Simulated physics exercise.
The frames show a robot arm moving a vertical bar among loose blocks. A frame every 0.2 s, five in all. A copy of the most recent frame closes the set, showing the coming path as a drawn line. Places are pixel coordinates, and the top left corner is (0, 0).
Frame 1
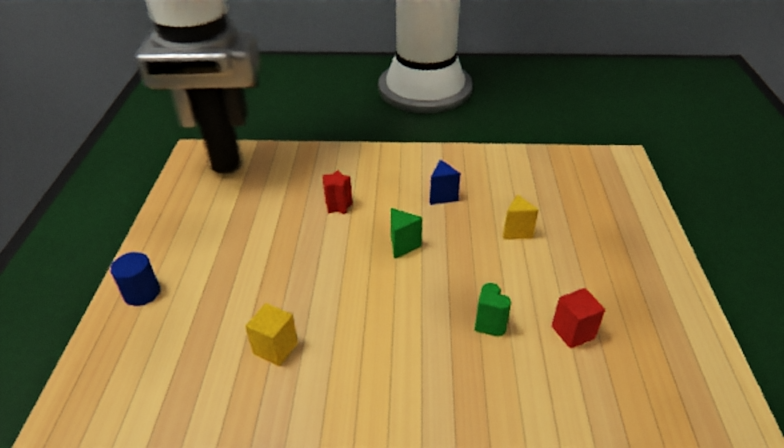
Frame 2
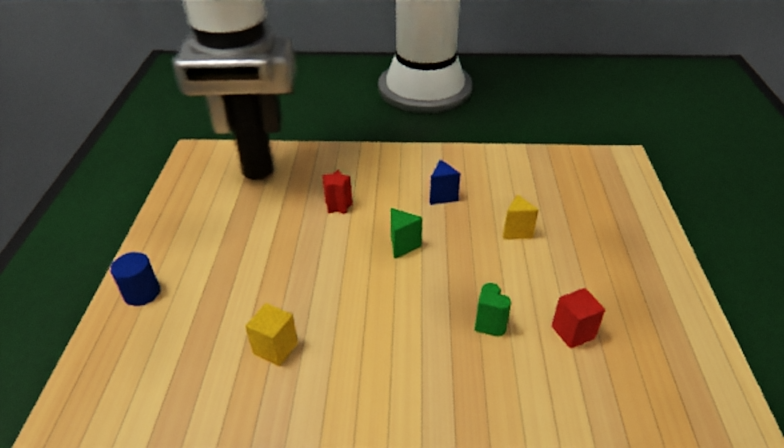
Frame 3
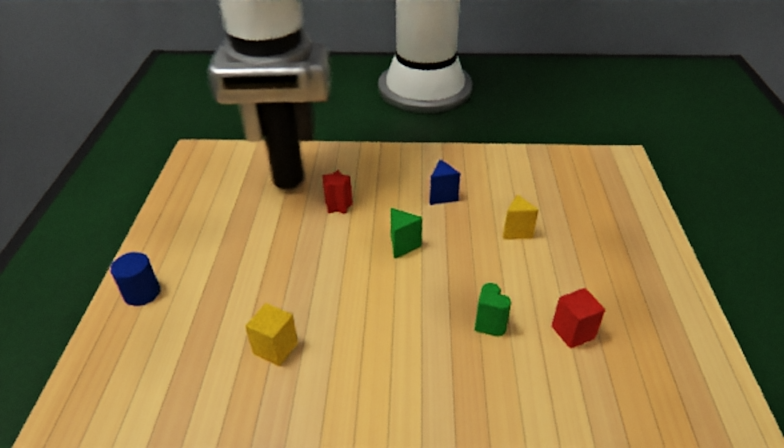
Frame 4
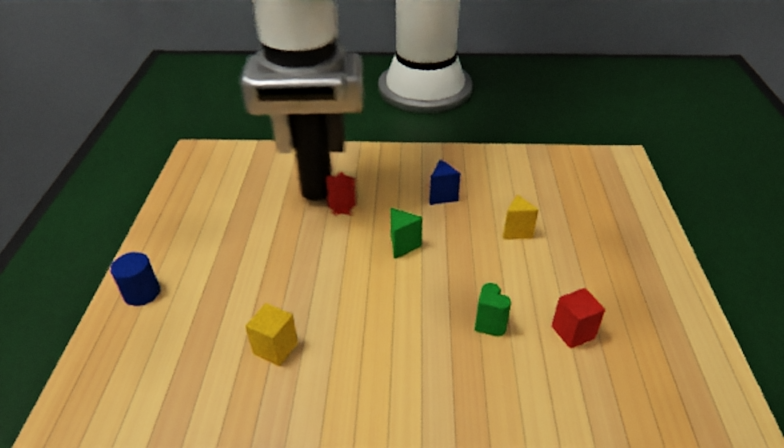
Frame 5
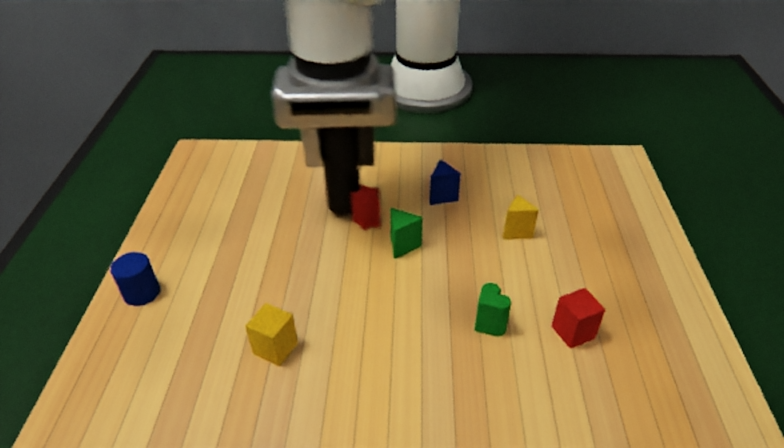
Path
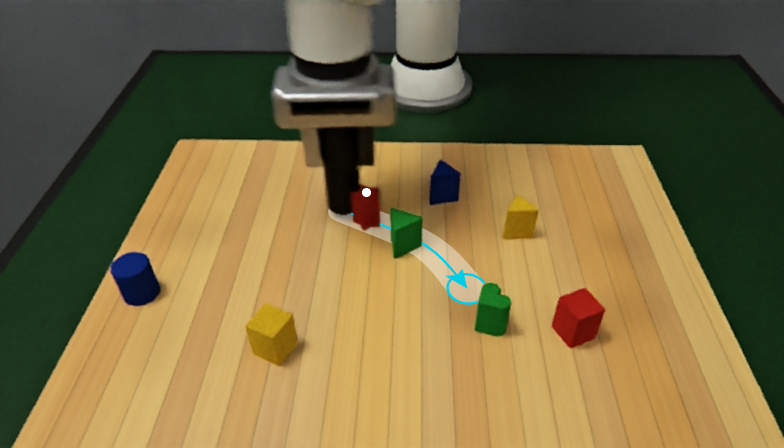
A robot arm moved its dark vertical bar rightward and slightly nearer across the wooden table, then pushed the red star block toward the green triangle, while the other blocks stayed still.
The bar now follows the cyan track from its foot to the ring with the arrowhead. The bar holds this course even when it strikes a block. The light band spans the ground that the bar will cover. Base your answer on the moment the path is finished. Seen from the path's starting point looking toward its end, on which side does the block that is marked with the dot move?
It shifts to the left.
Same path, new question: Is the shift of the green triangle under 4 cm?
Short answer: No.
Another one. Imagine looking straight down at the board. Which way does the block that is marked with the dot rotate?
It goes round opposite to clock hands.
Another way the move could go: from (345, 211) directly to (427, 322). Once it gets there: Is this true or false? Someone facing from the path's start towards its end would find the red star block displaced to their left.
My answer: True.
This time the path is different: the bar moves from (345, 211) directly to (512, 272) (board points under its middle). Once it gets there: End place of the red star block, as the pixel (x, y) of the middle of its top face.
I think it will end close to (549, 256).
Path on the board, from (345, 211) by way of (390, 228) and (434, 252) to (467, 289); the dot is on the red star block.
What follows on the original path. One third of the way, bar at (391, 222); red star block at (416, 211); green triangle at (419, 231), turned 40° clockwise.
Two thirds of the way, bar at (436, 246); red star block at (468, 231), turned 15° anticlockwise; green triangle at (435, 245), turned 100° clockwise.
At the end, bar at (468, 282); red star block at (491, 240), turned 70° anticlockwise; green triangle at (438, 266), turned 155° clockwise; green heart block in place.
